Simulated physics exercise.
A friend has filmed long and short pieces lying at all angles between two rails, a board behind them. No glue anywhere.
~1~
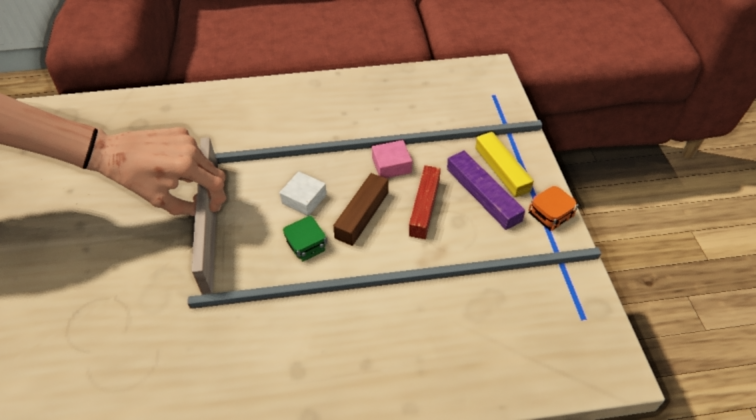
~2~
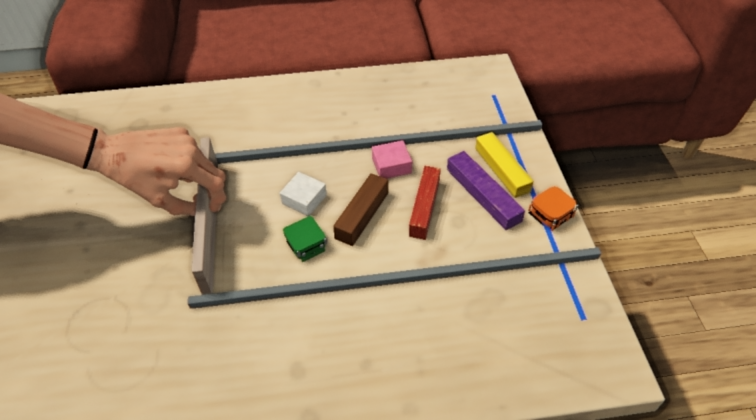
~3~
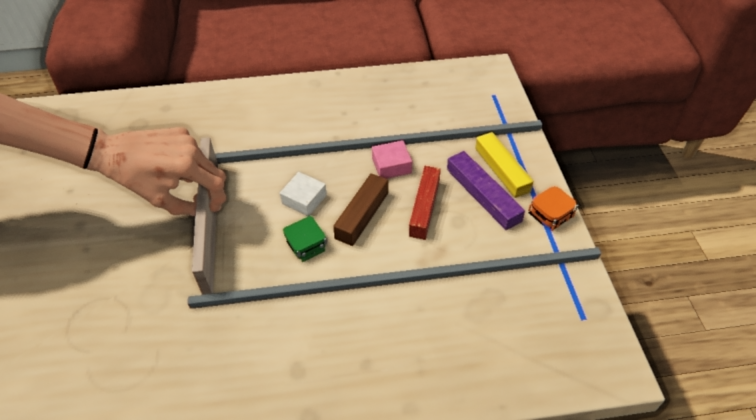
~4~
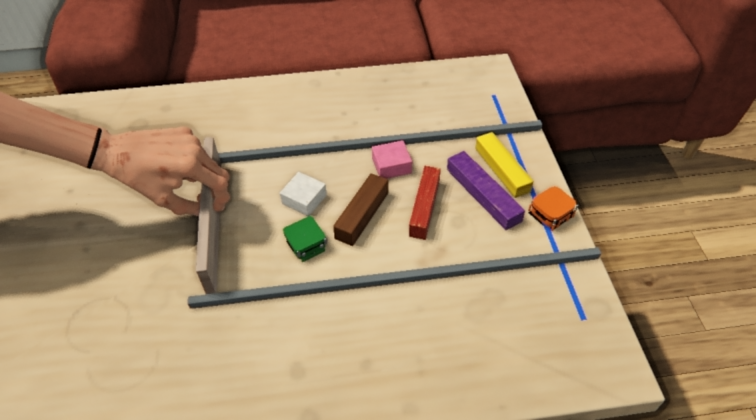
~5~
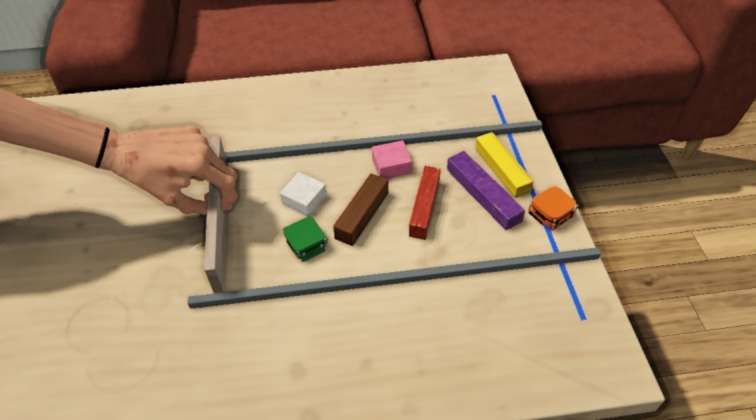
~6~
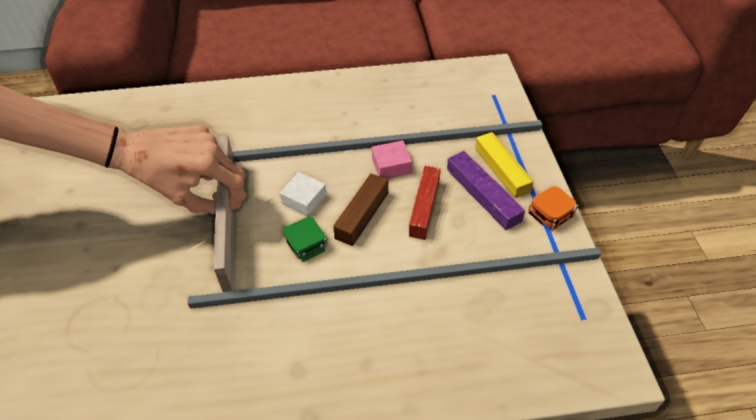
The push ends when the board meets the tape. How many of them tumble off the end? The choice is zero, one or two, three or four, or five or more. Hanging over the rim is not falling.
In the end the number that fall off is five or more.
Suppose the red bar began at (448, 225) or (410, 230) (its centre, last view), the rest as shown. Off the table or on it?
The red bar tumbles off; falls.
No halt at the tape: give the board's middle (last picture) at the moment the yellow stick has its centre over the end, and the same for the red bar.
About (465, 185), and (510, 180) for the other.
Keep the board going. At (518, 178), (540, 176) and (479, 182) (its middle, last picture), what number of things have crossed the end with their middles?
Past the end: 4, 5 and 2.
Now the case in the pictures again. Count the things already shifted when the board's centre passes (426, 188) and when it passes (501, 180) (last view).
At the one place 7, at the other 8.
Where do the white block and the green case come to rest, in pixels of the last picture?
First (540, 162), then (562, 216).
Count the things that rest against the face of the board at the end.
That makes 3.
Early on, none off yet; orange case at rest near (552, 209); yellow stick at rest near (503, 164); purple bar at rest near (484, 189).
Finally, the number that fall off is five or more; lost, brown stick, red bar, purple bar, yellow stick and orange case.
